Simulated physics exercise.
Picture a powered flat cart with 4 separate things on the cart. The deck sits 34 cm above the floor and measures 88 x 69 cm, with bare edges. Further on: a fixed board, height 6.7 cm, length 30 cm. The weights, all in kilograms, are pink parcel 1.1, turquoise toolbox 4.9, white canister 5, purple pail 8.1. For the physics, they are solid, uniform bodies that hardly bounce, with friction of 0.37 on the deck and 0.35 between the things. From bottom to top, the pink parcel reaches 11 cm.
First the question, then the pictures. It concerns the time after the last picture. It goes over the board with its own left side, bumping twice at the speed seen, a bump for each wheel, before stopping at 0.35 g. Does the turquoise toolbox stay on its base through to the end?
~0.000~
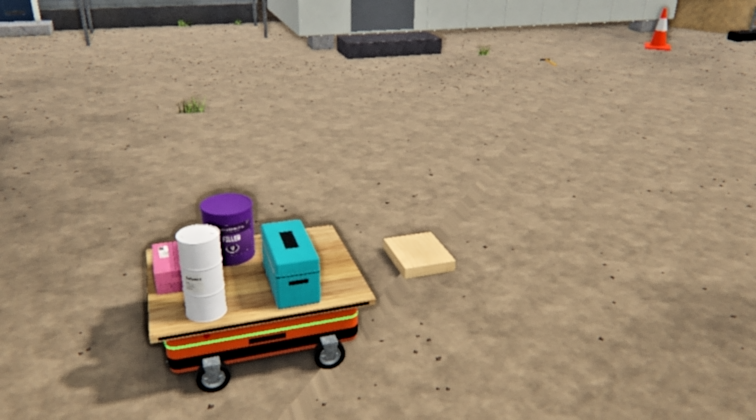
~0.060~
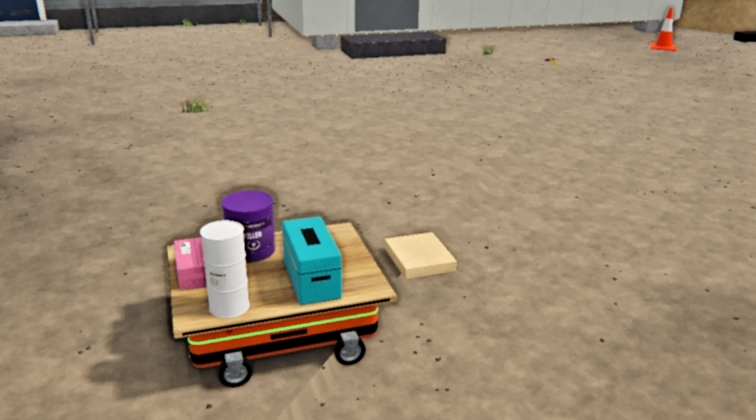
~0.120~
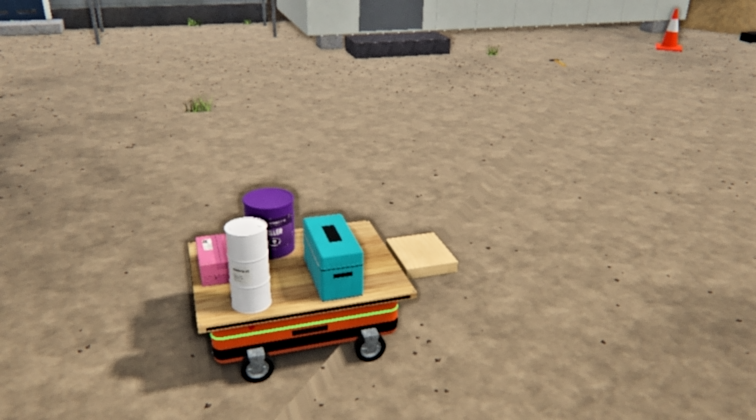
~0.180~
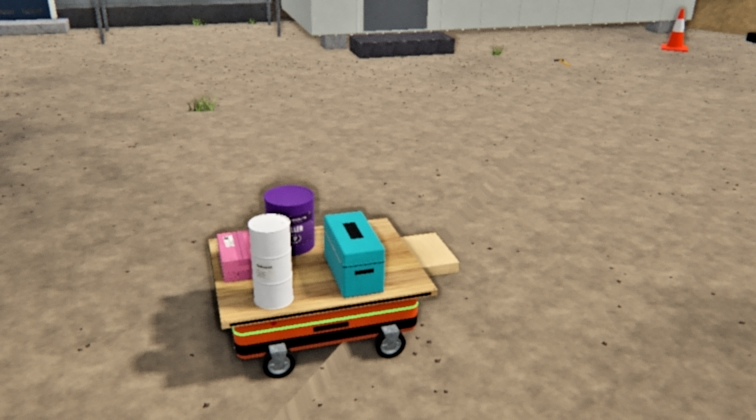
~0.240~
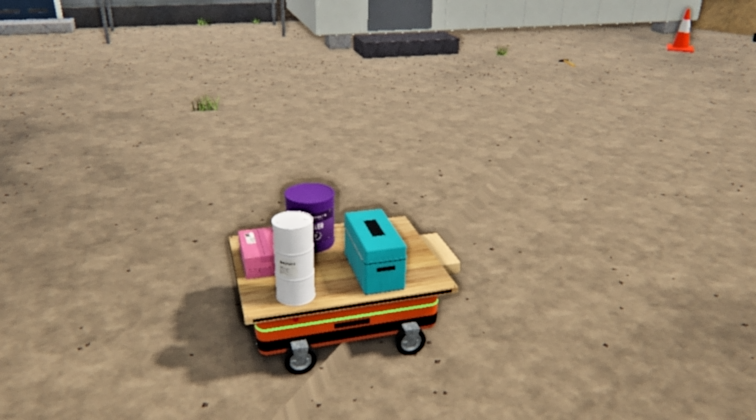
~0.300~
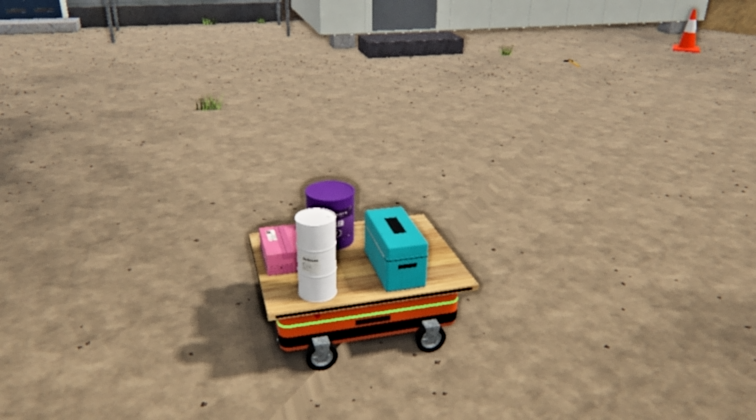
Yes.
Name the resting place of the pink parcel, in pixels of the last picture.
You'll see it about at (583, 203) in the last picture.
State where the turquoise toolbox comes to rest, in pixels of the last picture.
At roughly (713, 212).
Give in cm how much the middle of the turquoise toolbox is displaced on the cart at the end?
Around 16 centimetres.
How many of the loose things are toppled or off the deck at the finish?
It adds up to 2.
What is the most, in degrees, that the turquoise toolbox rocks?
At most 14 degrees.
After 0.70 s, 112 cm covered; turquoise toolbox slid 6 cm near (521, 234); purple pail leaning 27°; white canister leaning 5°.
After 0.90 s, 144 cm covered; turquoise toolbox slid 6 cm near (586, 229); pink parcel leaning 38°; white canister leaning 36°.
After 1.30 s, 194 cm covered; turquoise toolbox slid 7 cm near (688, 215); white canister leaning 68°; pink parcel leaning 48°.
At rest (2.4 s), tipped over on the cart, pink parcel and white canister; not toppled but over 10 cm from the start, turquoise toolbox and purple pail. Seen from the same camera at the end, turquoise toolbox near (713, 212).
